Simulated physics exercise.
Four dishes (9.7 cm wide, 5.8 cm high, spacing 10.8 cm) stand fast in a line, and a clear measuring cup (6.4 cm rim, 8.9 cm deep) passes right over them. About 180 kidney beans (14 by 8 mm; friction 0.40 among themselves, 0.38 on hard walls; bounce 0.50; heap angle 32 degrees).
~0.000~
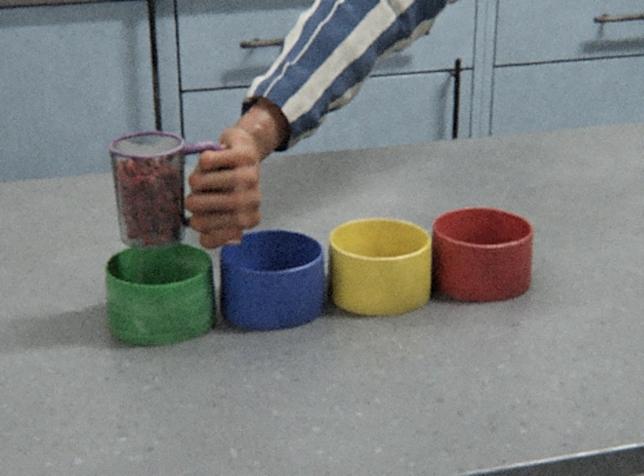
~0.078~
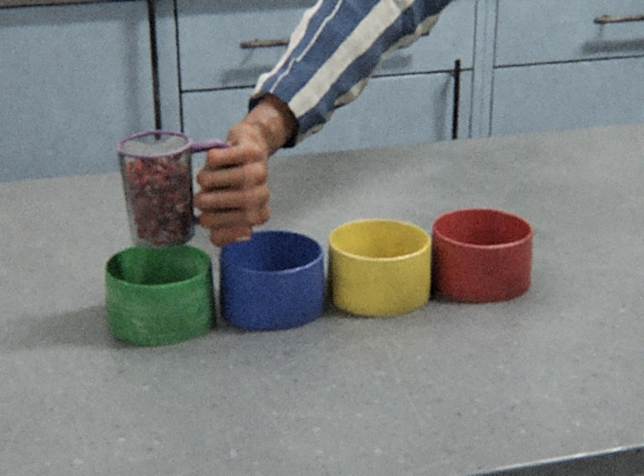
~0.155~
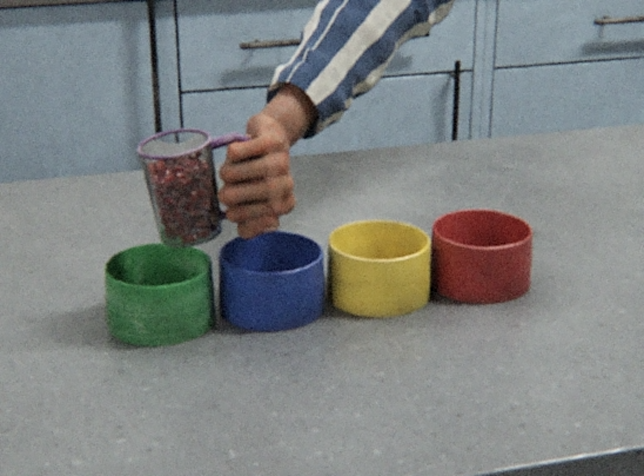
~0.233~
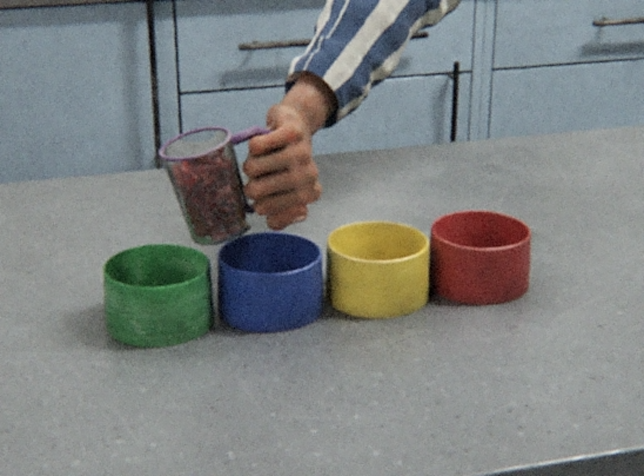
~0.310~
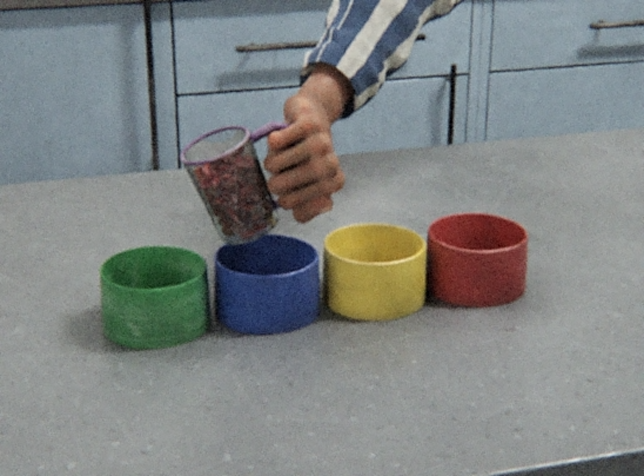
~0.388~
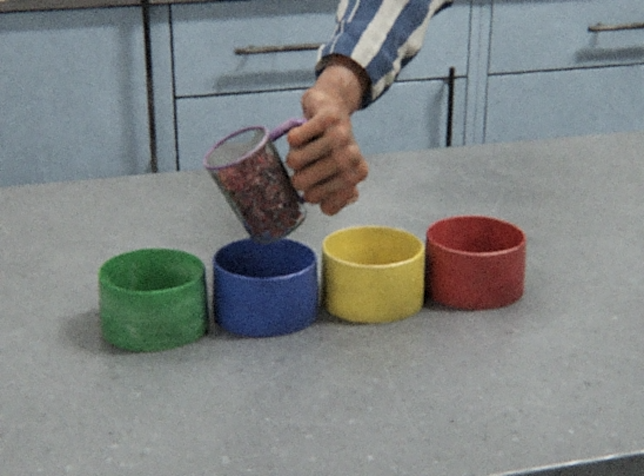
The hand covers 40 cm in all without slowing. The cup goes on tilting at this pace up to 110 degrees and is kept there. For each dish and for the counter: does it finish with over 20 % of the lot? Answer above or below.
Red dish: Above; blue dish: Below; green dish: Below; yellow dish: Below; on the counter: Below.
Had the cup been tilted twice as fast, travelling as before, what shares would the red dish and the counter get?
Then: Red 40, counter 10.
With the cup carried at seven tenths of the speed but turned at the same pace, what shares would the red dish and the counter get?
Then: Red 70, counter 10.
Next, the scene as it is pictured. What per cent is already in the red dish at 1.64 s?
Some 45 per cent.
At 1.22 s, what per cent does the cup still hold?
About 100 per cent.
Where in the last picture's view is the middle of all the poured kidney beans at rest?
Around (477, 268).
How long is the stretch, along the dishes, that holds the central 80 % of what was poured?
Roughly 5 cm.
Then, at 0.88 s, tilt 66 degrees; cup holds 100 %.
After 1.22 s, tilt 93 degrees; cup holds 100 %.
After 1.64 s, tilt 110 degrees; cup holds 55 %, red 45 %.
By 2.9 s all is still; red 100 %, blue 0 %, green 0 %, yellow 0 %, counter 0 %.
